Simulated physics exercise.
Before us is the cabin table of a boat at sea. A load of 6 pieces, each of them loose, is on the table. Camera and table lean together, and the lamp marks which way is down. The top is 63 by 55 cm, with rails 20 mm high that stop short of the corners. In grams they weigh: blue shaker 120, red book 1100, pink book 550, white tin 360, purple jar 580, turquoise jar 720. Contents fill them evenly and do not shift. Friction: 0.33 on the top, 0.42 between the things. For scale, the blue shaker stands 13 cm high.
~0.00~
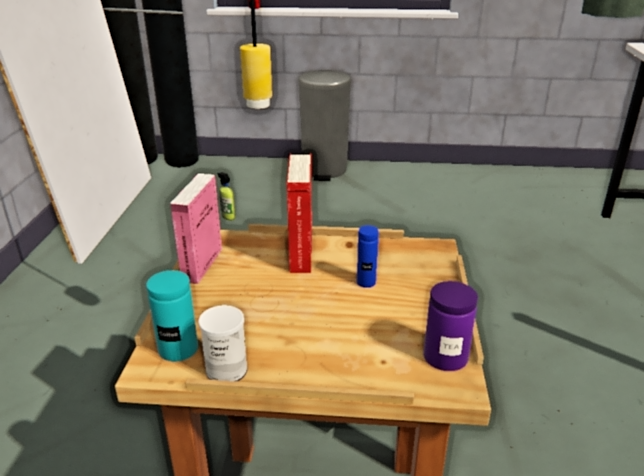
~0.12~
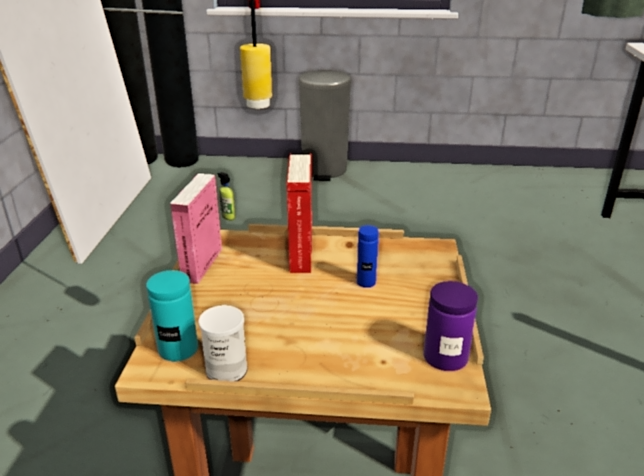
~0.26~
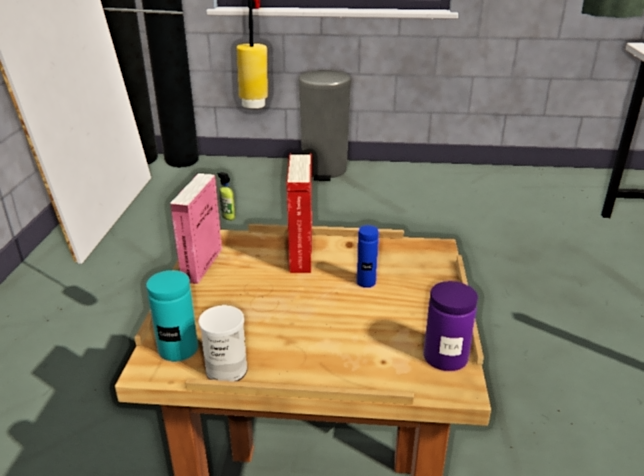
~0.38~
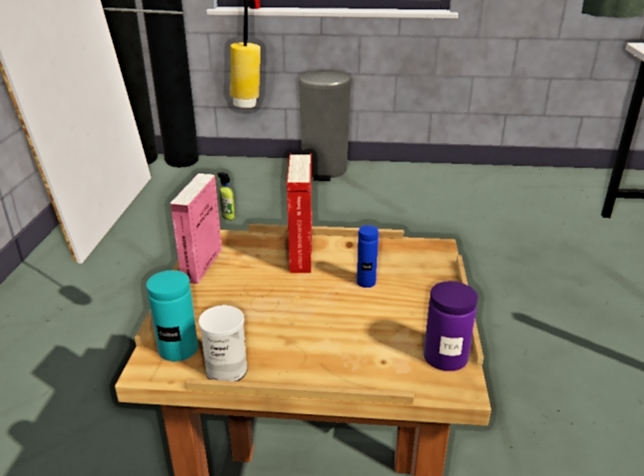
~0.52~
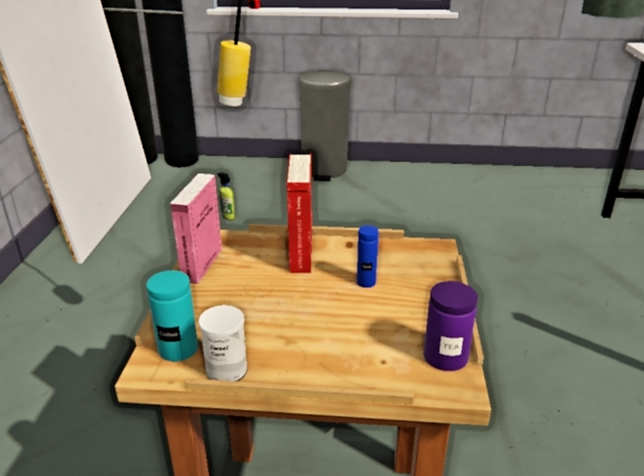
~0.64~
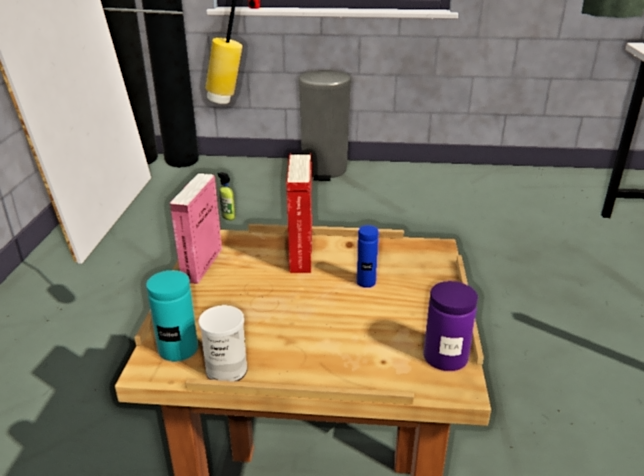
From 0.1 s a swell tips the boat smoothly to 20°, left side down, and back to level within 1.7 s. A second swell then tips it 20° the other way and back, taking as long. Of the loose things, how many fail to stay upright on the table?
Tipped or gone: At least three.
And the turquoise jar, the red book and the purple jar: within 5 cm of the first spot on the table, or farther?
The turquoise jar keeps its place; the red book ends elsewhere; the purple jar holds its spot.
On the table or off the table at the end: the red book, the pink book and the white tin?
The red book is still on the table; the pink book ends off the table; the white tin ends on the table.
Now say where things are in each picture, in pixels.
Boat level; blue shaker (367, 257); red book (300, 213), in the first picture.
Boat level; purple jar (450, 326); turquoise jar (173, 316), in the second picture.
Boat heeled 2°, left side down; pink book (198, 228); white tin (224, 345), in the third picture.
Boat heeled 5°, left side down; purple jar (450, 326); turquoise jar (173, 316), in the fourth picture.
Boat heeled 10°, left side down; pink book (198, 228); white tin (224, 345), in the fifth picture.
Boat heeled 14°, left side down; blue shaker (367, 257); red book (300, 213), in the sixth picture.
Around 1.04 s, boat heeled 19°, left side down; pink book now off the table; red book tipped 54° against what carries it near (256, 223); blue shaker tipped 12° against what carries it near (361, 256).
Around 1.24 s, boat heeled 15°, left side down; red book on its side near (210, 240); blue shaker on its side near (323, 271); turquoise jar shifted 2 cm.
Around 2.84 s, boat heeled 18°, right side down; red book on its side near (247, 248); blue shaker on its side near (320, 273).
Finally (4.2 s), off the table, pink book; on their side or leaning hard on the table, blue shaker and red book; the other 3 still in place (within 5 cm). In the last view, blue shaker near (358, 278), red book near (282, 249).
